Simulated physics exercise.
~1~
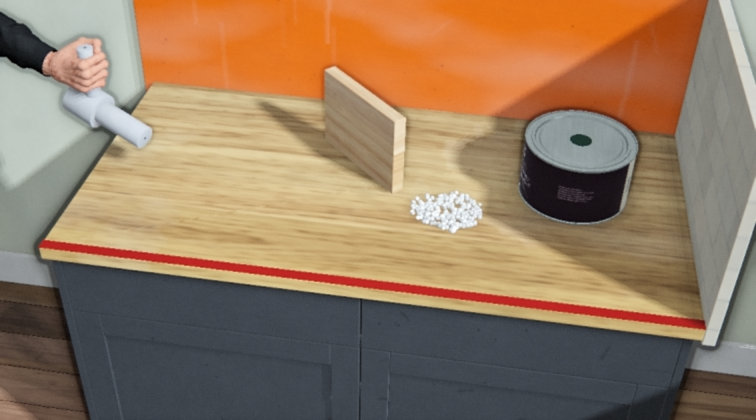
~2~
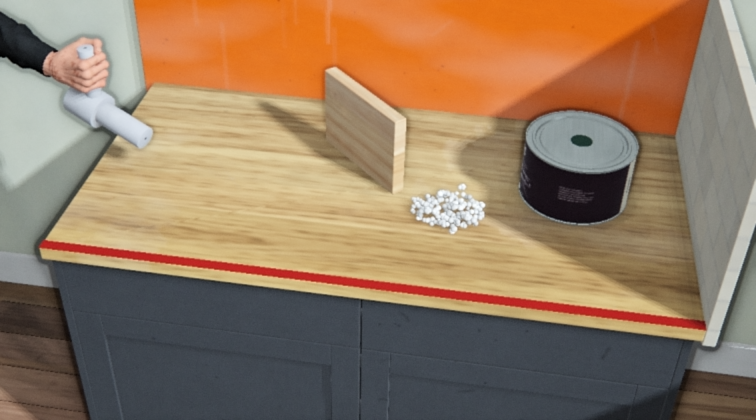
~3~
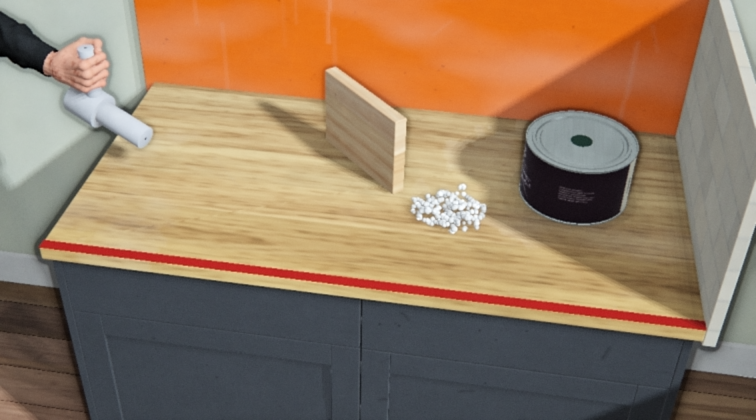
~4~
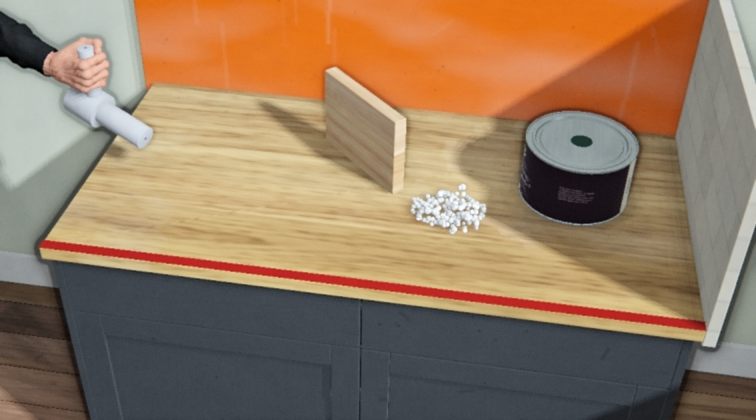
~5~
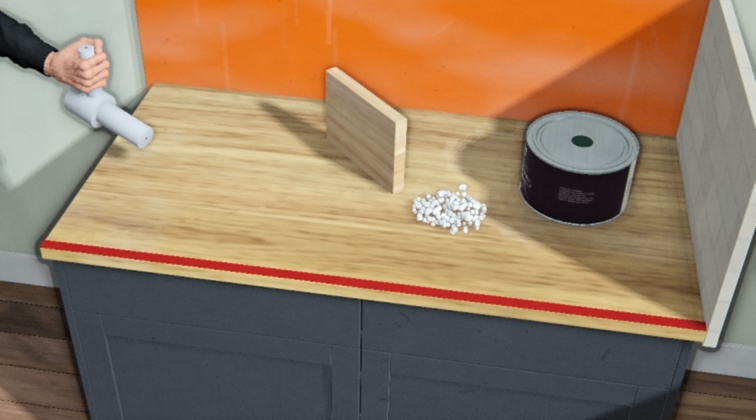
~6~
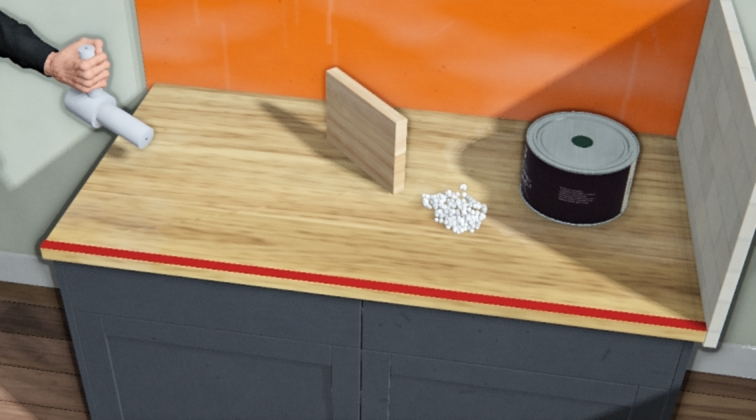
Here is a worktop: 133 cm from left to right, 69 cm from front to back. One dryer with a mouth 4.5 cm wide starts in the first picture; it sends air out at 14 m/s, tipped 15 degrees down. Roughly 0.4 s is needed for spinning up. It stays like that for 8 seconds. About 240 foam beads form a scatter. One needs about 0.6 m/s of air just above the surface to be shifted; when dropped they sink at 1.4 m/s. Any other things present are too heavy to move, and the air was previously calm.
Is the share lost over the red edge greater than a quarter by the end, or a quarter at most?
The loss over that edge stays within a quarter.
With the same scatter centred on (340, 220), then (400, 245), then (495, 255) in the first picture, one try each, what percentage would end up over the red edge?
About 40, 70 and 60 in a hundred, in that order.
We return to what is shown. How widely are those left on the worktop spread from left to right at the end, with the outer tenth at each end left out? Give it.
50 cm, give or take.
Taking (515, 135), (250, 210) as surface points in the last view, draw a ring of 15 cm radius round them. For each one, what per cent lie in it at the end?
Estimates in listed order: 50 %; 0 %.
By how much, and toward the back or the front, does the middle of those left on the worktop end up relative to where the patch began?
To the far end, near enough 40 cm.
Then, 1.2 s after the last picture, 99 % are on the move or not yet settled, 0 % are over the red edge; the middle of those still in play is near (655, 142).
Then, 2.2 s after the last picture, 97 % are on the move or not yet settled, 1 % are over the red edge; the middle of those still in play is near (610, 129).
Then, 4.0 s after the last picture, 92 % are on the move or not yet settled, 1 % are over the red edge; the middle of those still in play is near (514, 116).
Then, 7.6 s after the last picture, at the end, 1 % are over the red edge; the middle of those still in play is near (477, 113).
